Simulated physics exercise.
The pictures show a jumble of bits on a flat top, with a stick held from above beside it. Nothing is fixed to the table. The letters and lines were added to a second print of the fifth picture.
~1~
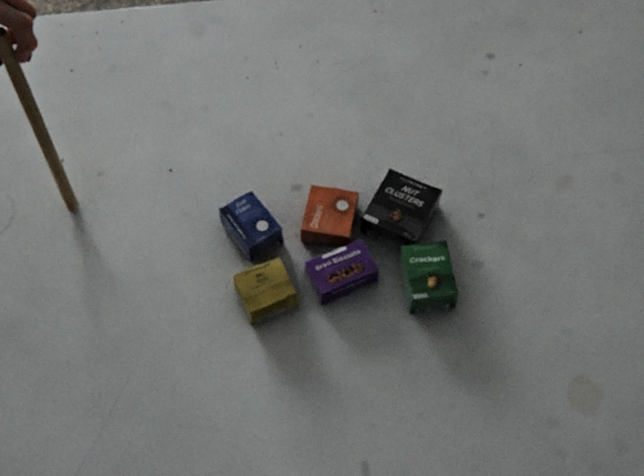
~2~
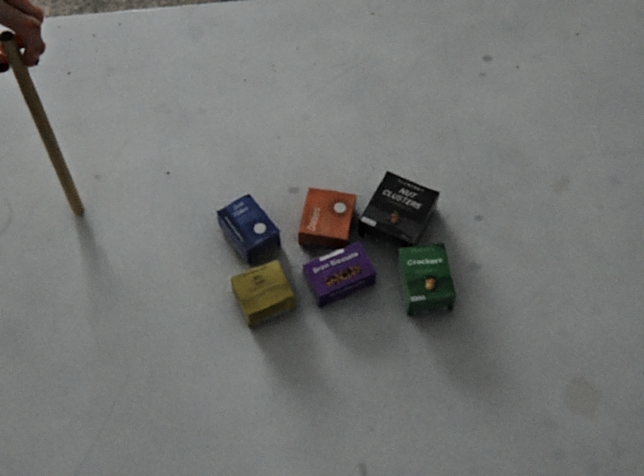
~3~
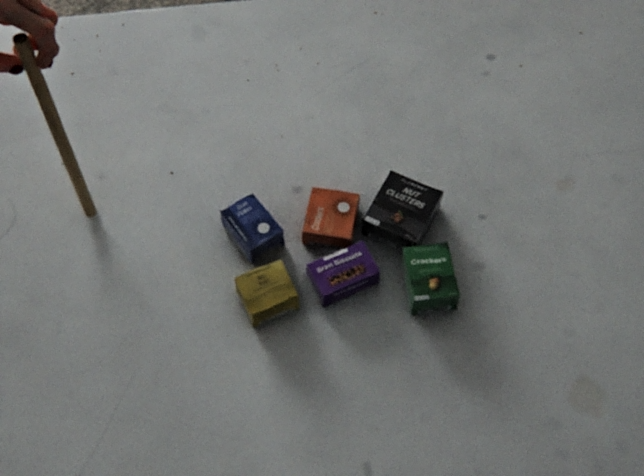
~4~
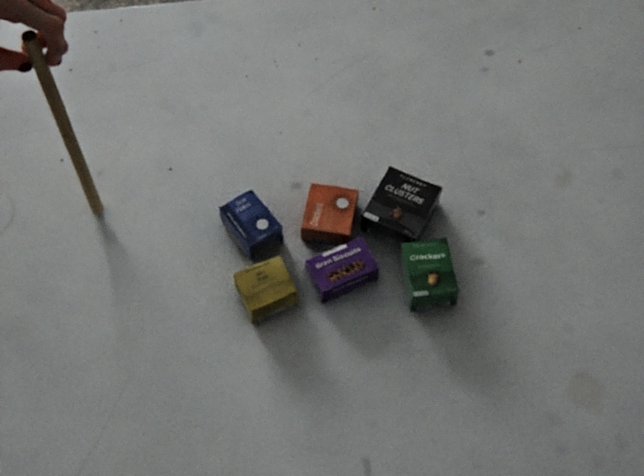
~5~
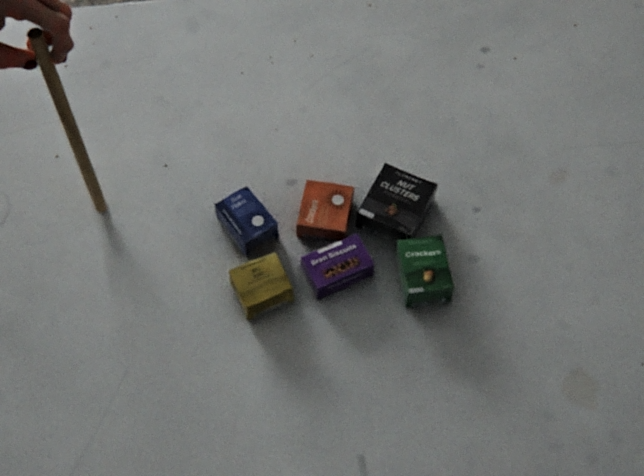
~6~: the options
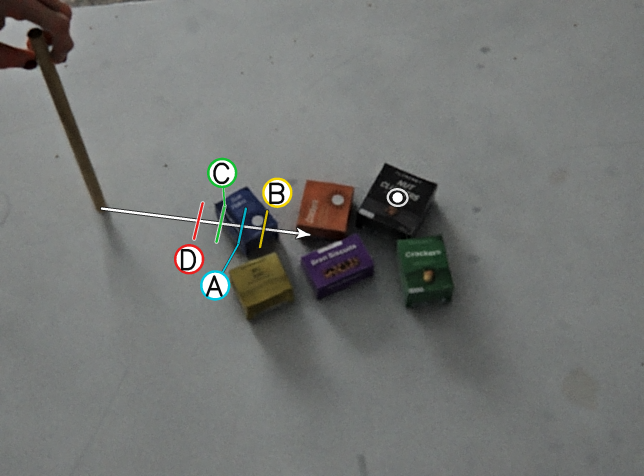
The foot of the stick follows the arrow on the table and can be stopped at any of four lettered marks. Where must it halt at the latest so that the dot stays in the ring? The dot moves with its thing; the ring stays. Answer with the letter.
It can go as far as B.
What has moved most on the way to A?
It is the blue packet.
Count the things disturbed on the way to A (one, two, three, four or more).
One.
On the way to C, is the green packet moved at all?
No.
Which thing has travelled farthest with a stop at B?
The blue packet.
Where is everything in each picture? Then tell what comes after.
In the first frame, black packet (401, 211); yellow box (266, 291); green packet (428, 277).
In the second frame, green packet (426, 279); blue packet (248, 228).
In the third frame, orange packet (331, 219); purple packet (343, 274).
In the fourth frame, black packet (401, 209); yellow box (267, 289).
In the fifth frame, green packet (424, 271); blue packet (246, 221); orange packet (325, 211).
On the copy, A at (242, 226); B at (263, 229); C at (221, 224); D at (198, 221); the arrow from (102, 209) to (309, 235); the white dot at (397, 198).
On B. First, foot of the stick (161, 217).
Then, foot of the stick (221, 225).
Finally, foot of the stick (263, 230); blue packet (290, 218); orange packet (335, 213); the dot is still in its ring.
By contrast, A keeps the dot in but is short; C keeps the dot in but is short; D keeps the dot in but is short.
